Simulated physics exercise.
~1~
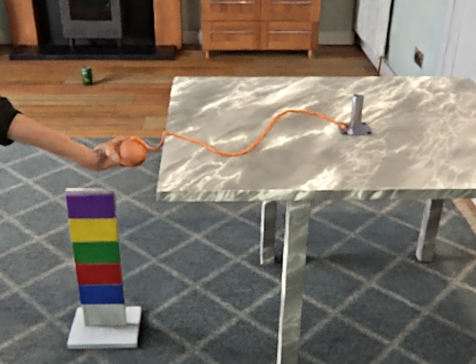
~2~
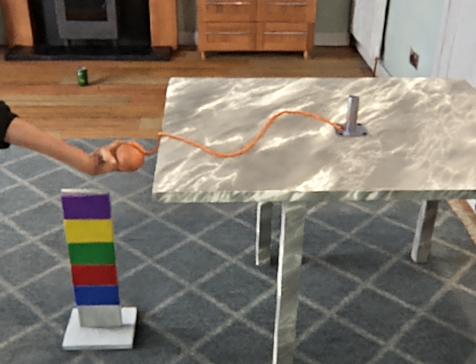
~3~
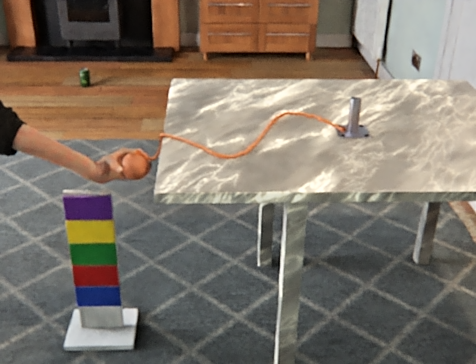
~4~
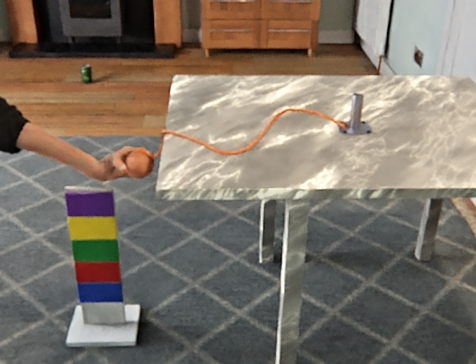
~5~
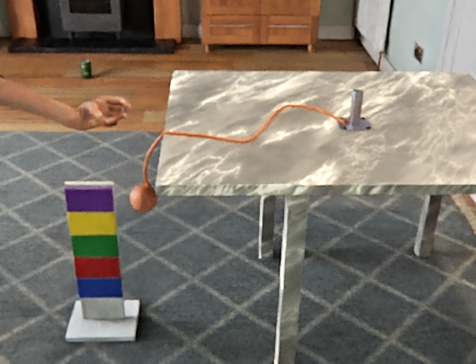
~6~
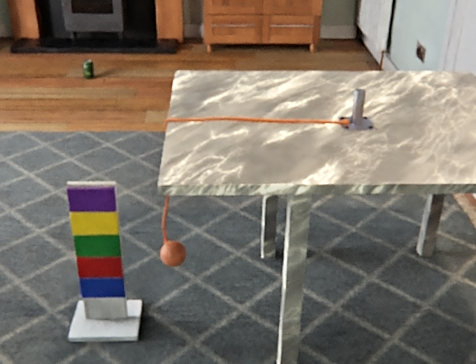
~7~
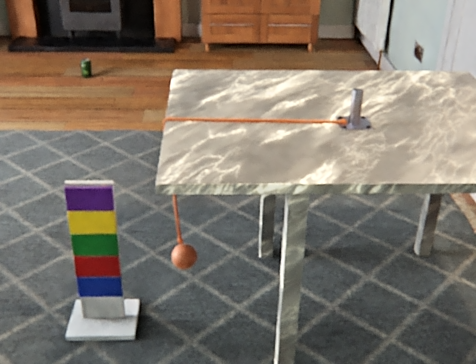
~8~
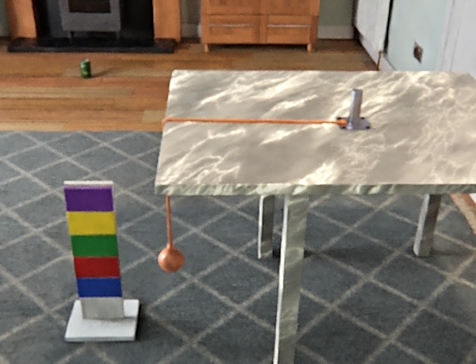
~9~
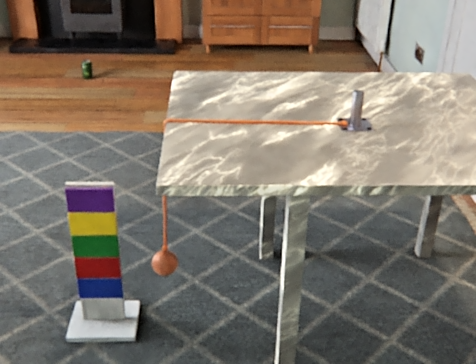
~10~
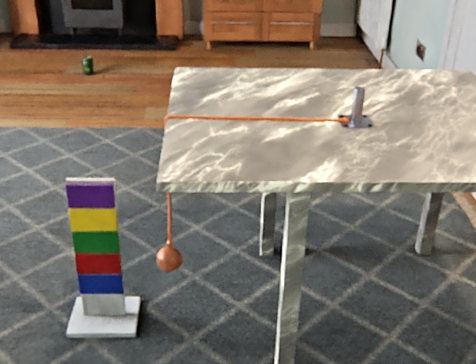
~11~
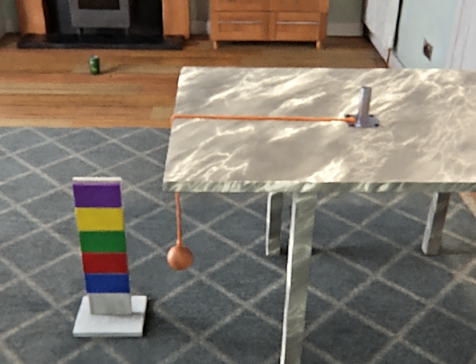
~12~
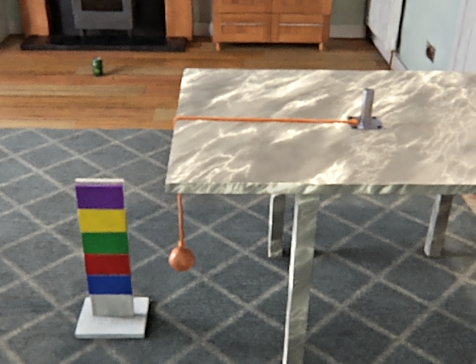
In the video, a hand holds an orange ball on a cord tied to a post on a marble-patterned table, beside a stand of coloured bands. The hand releases it and withdraws; the ball drops, pulls the cord straight, sways slightly and hangs level with the red band.
